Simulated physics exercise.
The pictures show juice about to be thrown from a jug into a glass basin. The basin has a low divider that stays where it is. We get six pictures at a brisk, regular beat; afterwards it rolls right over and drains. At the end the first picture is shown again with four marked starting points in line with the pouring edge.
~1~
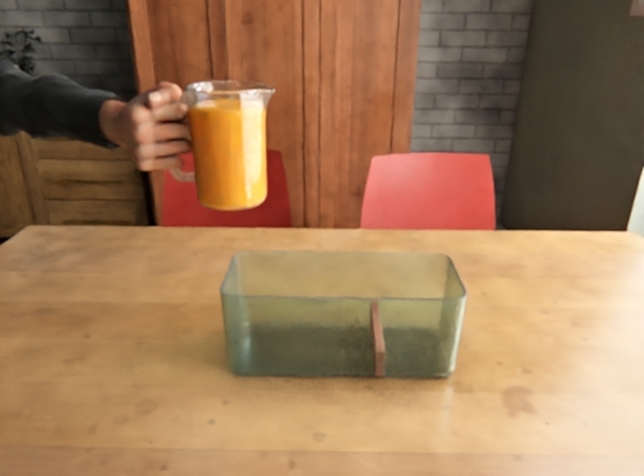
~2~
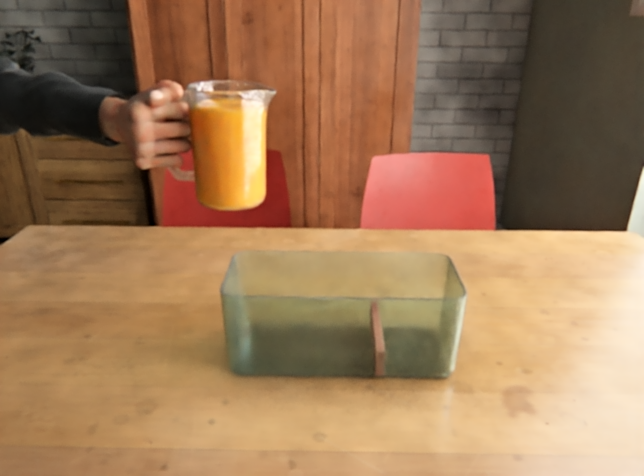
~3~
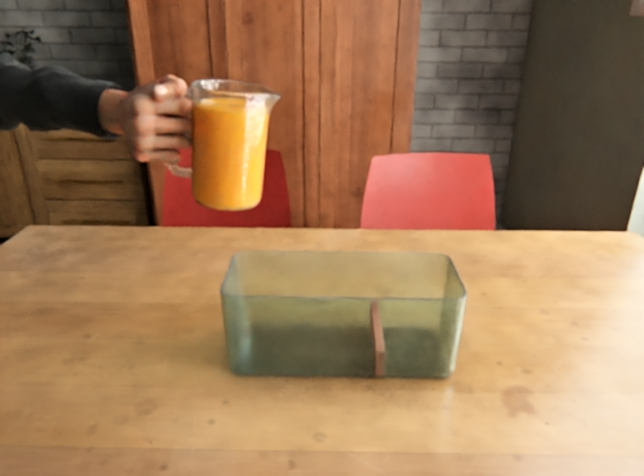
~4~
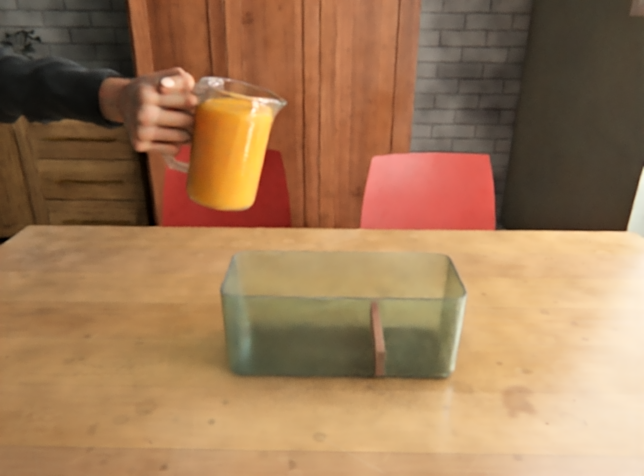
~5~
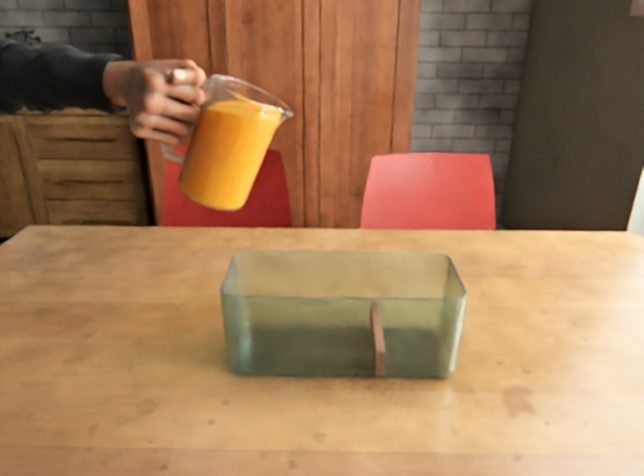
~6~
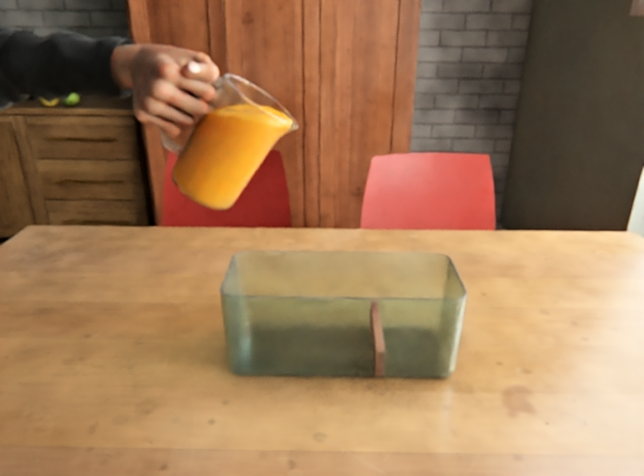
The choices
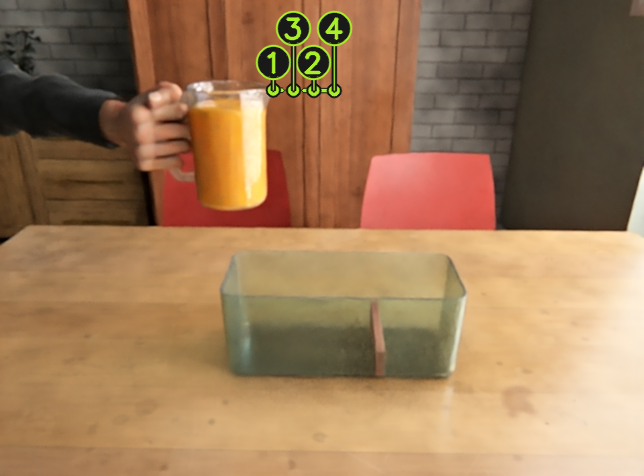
A hand at the left holds a clear jug of orange juice upright above a wooden table, where a glass basin with a low upright divider sits. The hand then tilts the jug steadily to the right, its lip lowering and the juice sloping toward the spout, while the basin stays still.
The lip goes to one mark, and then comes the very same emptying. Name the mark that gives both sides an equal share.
Dot 3.
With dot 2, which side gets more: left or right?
The right side.
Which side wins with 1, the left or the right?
More ends on the left.
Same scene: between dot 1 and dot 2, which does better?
It is 2.
On the marked copy, 1 at (273, 90); 2 at (313, 90); 3 at (293, 90); 4 at (334, 90).
With 1, about 85 % ends left of the wall and 9 % right of it; 7 % is lost outside.
With 2, about 21 % ends left of the wall and 78 % right of it.
With 3, about 56 % ends left of the wall and 43 % right of it.
With 4, about 23 % ends left of the wall and 75 % right of it.
